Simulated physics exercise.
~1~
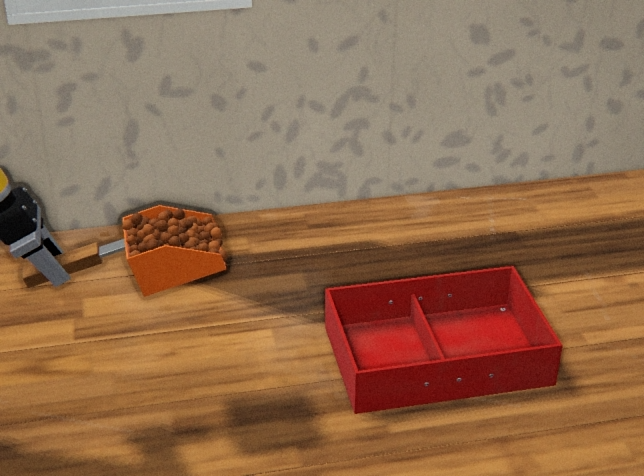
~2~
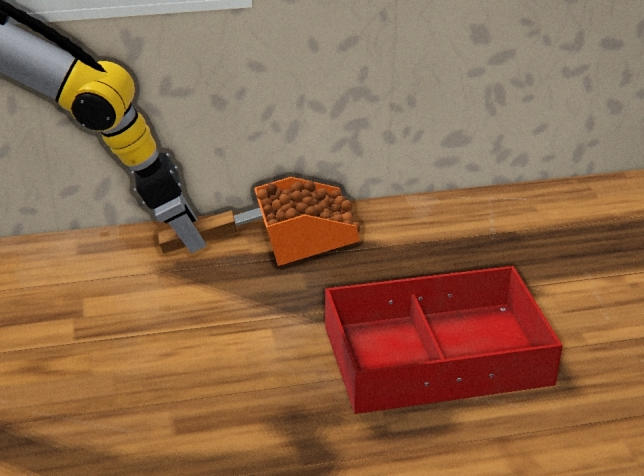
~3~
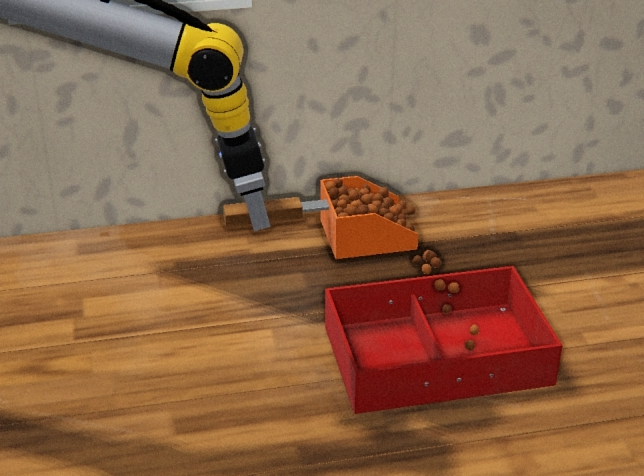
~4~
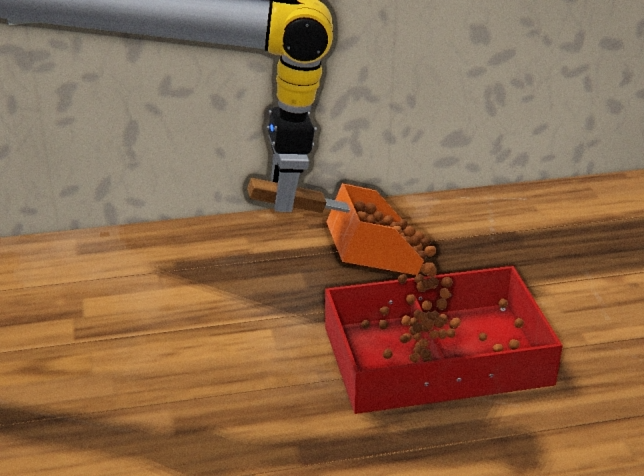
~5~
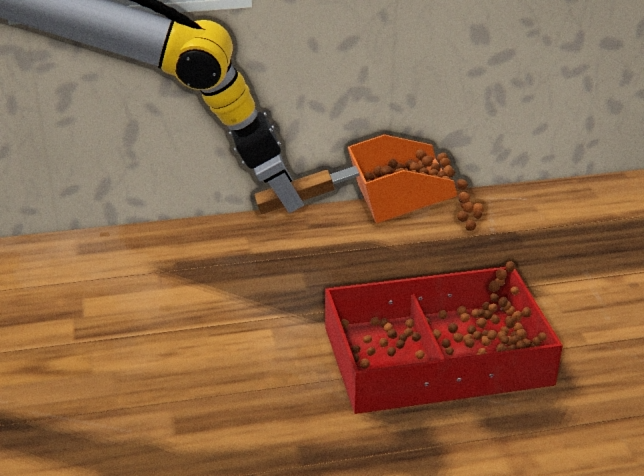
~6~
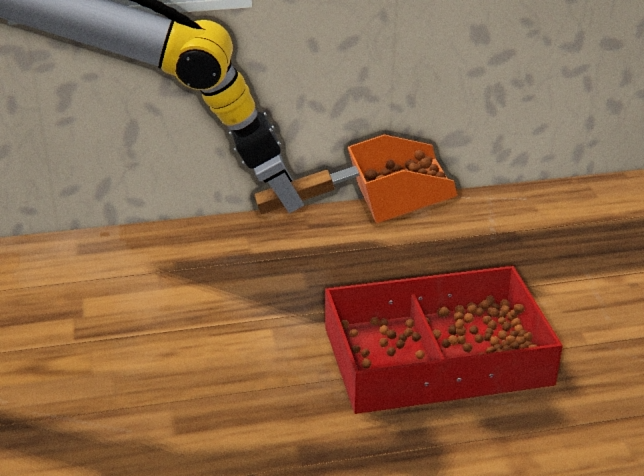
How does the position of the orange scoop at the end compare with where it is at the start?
At the start the scoop is at the left side of the view, low by the table and well away from the red box. At the end it is held much farther to the right and somewhat higher, above and behind the box.
